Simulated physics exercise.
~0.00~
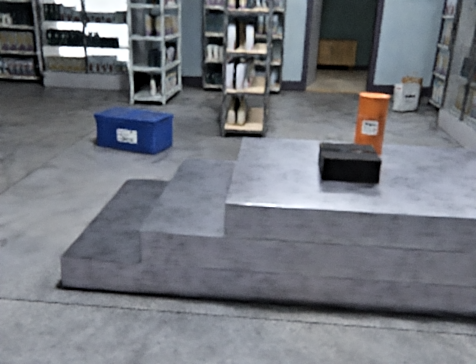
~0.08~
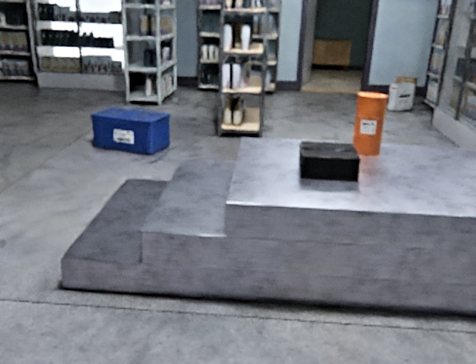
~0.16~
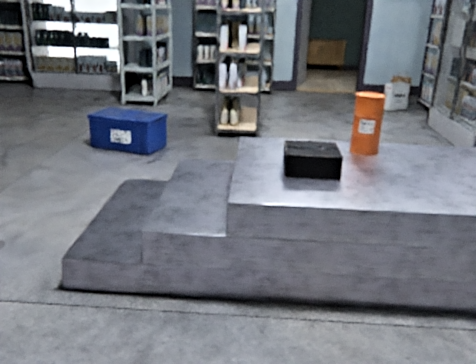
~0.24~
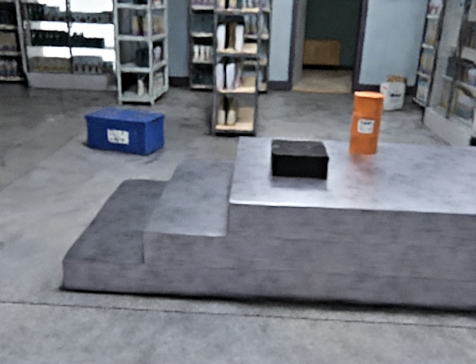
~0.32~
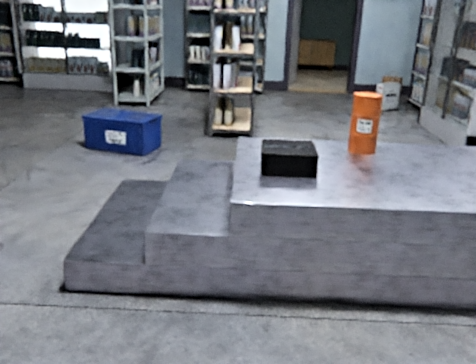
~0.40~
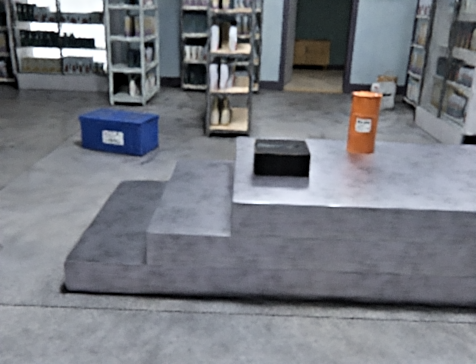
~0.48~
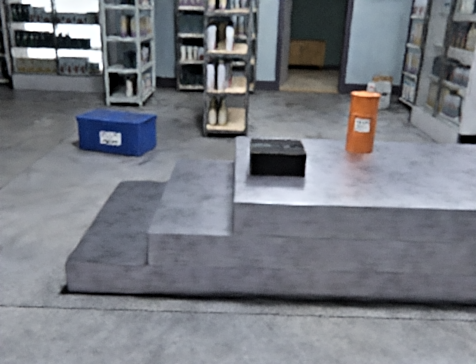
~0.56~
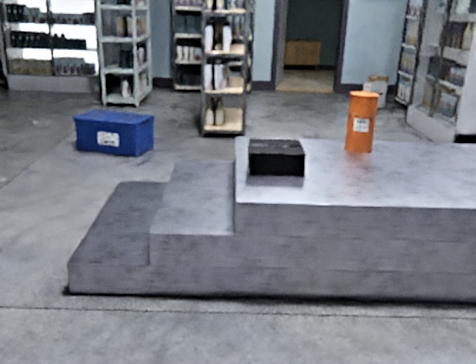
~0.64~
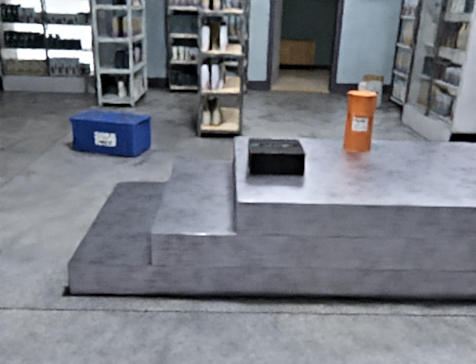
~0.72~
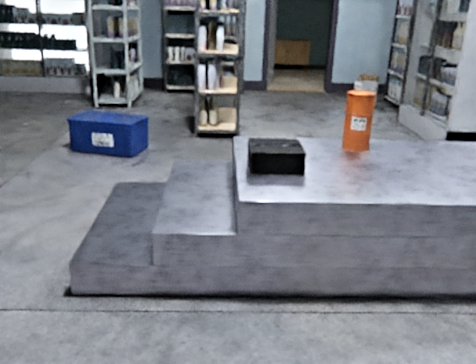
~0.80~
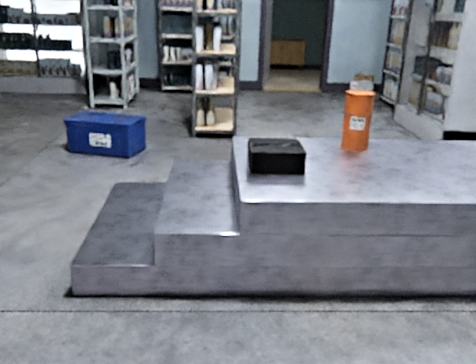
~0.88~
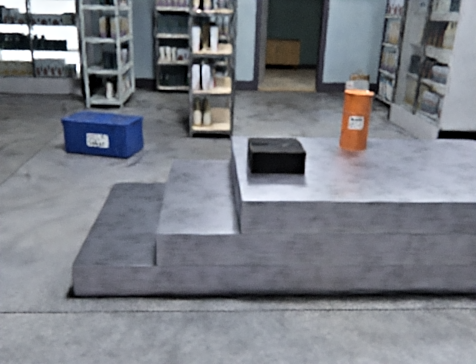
To begin with, a black box and an upright orange canister sit on a grey landing above a short flight of steps, with a blue bin and stocked shelves on the floor behind. The black box slides left across the landing, toward the steps, while the canister stays in its place. The box gradually slows as it nears the edge, then stops just short of the drop. The view drifts slightly sideways throughout. At the end, the box rests upright on the landing, and the orange canister still stands behind it to the right.
